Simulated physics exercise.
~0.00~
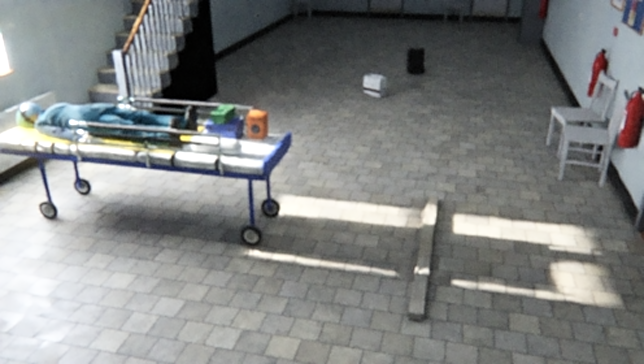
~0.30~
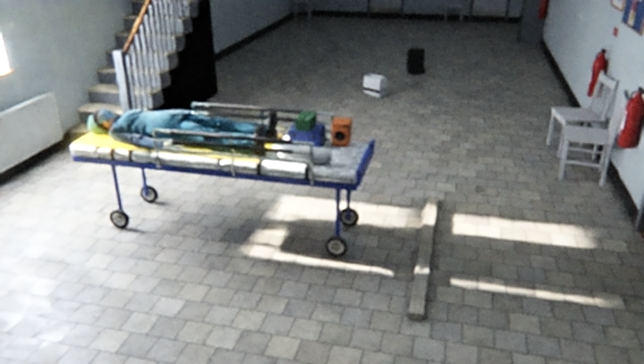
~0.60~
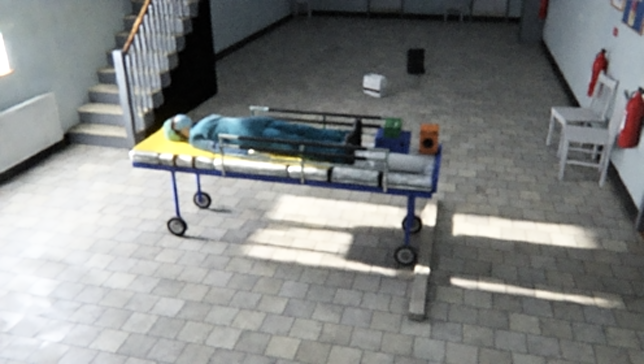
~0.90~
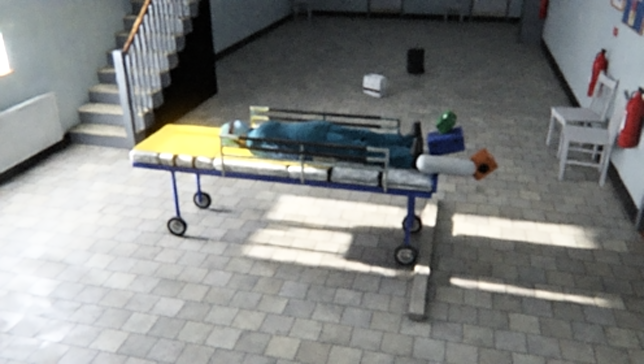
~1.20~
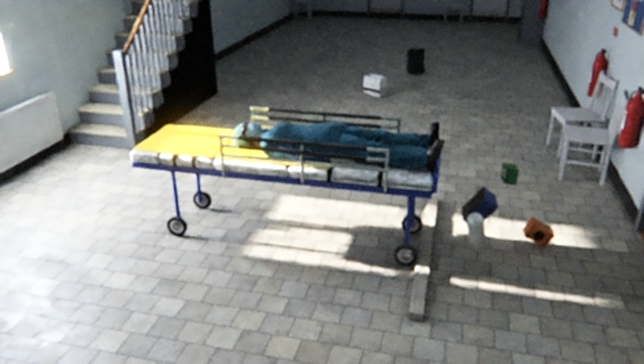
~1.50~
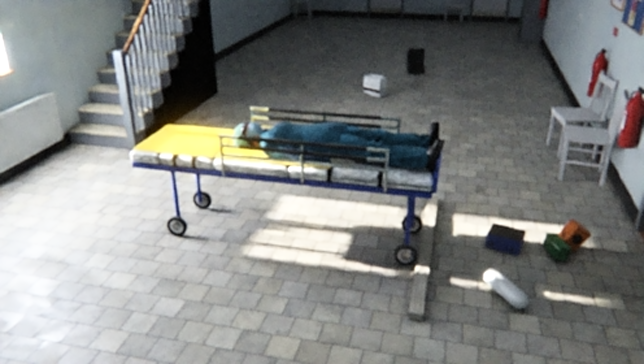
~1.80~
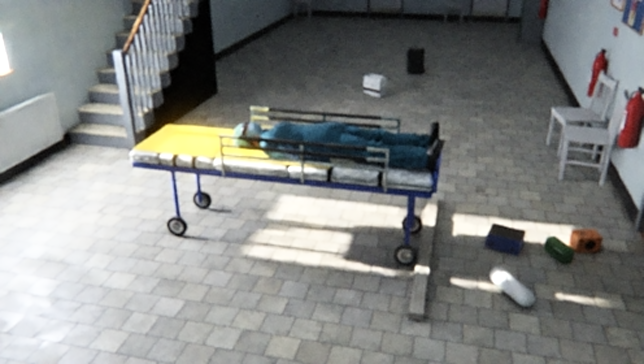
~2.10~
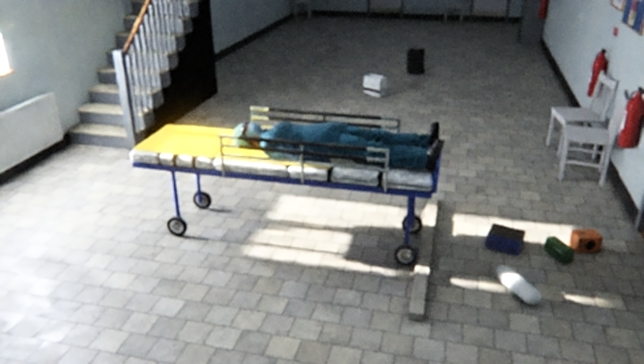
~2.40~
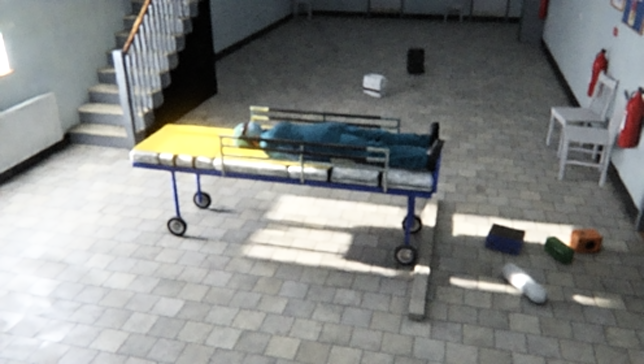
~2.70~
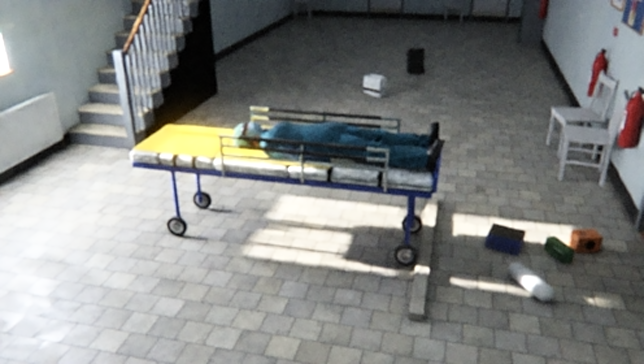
The clip shows a wheeled stretcher carrying a limp person and several items rolling right across a tiled floor until it stops abruptly at a low sill. The person slides toward the foot end but stays aboard, while a green box, orange pump, blue case and white bottle tumble onto the floor.
